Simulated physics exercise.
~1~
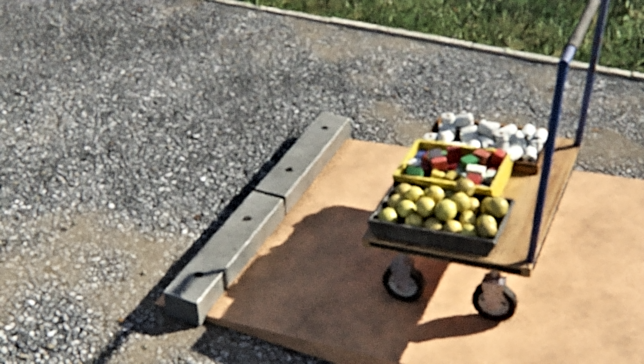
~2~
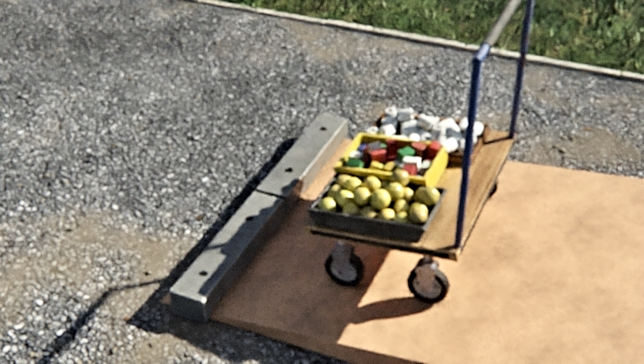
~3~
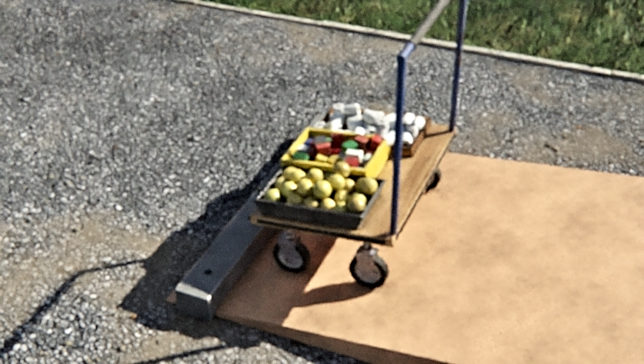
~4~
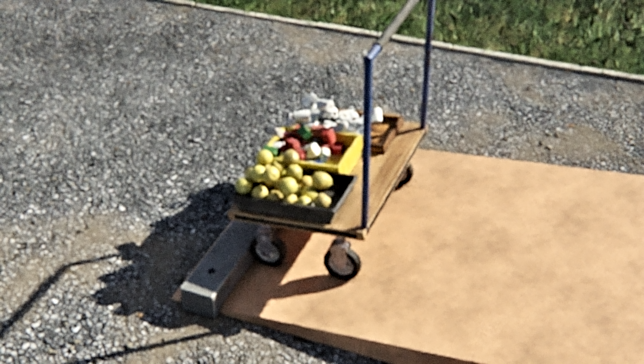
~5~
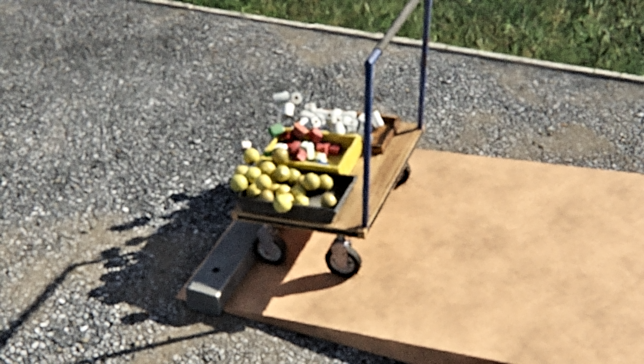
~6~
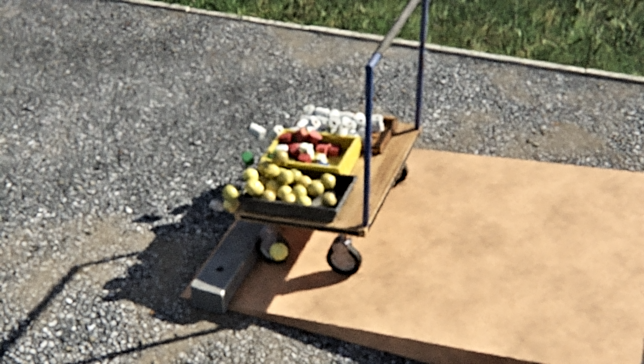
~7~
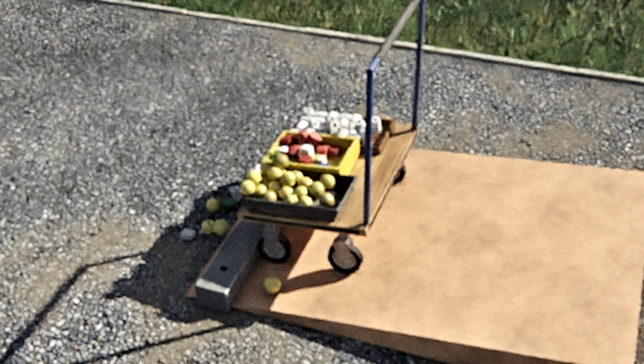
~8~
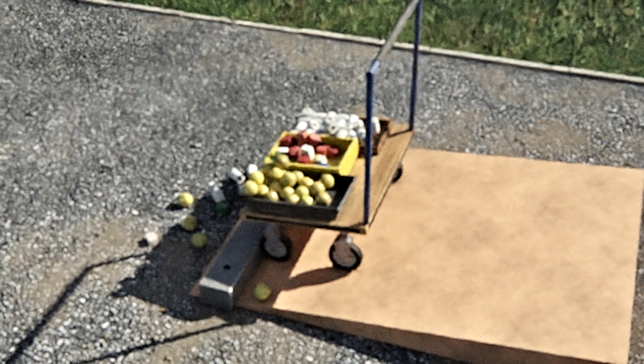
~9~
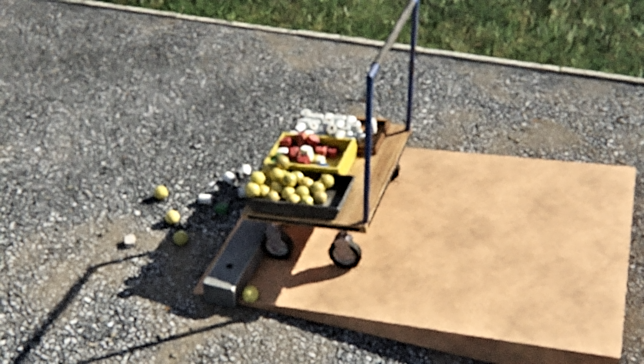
A flat wooden trolley with a blue upright handle stands on a smooth tan ramp outdoors, seen from above at an angle, with grey gravel around and grass behind. It carries a black tray of yellow apples nearest, a yellow tray of coloured toy bricks, and a wooden tray of white paper rolls at the back. The trolley rolls left down the ramp and stops at a grey kerb. The goods lurch forward, and a few apples, bricks and rolls spill over the front. They drop and scatter across the gravel, one apple landing beside the kerb, while the trolley stays upright with most goods aboard.
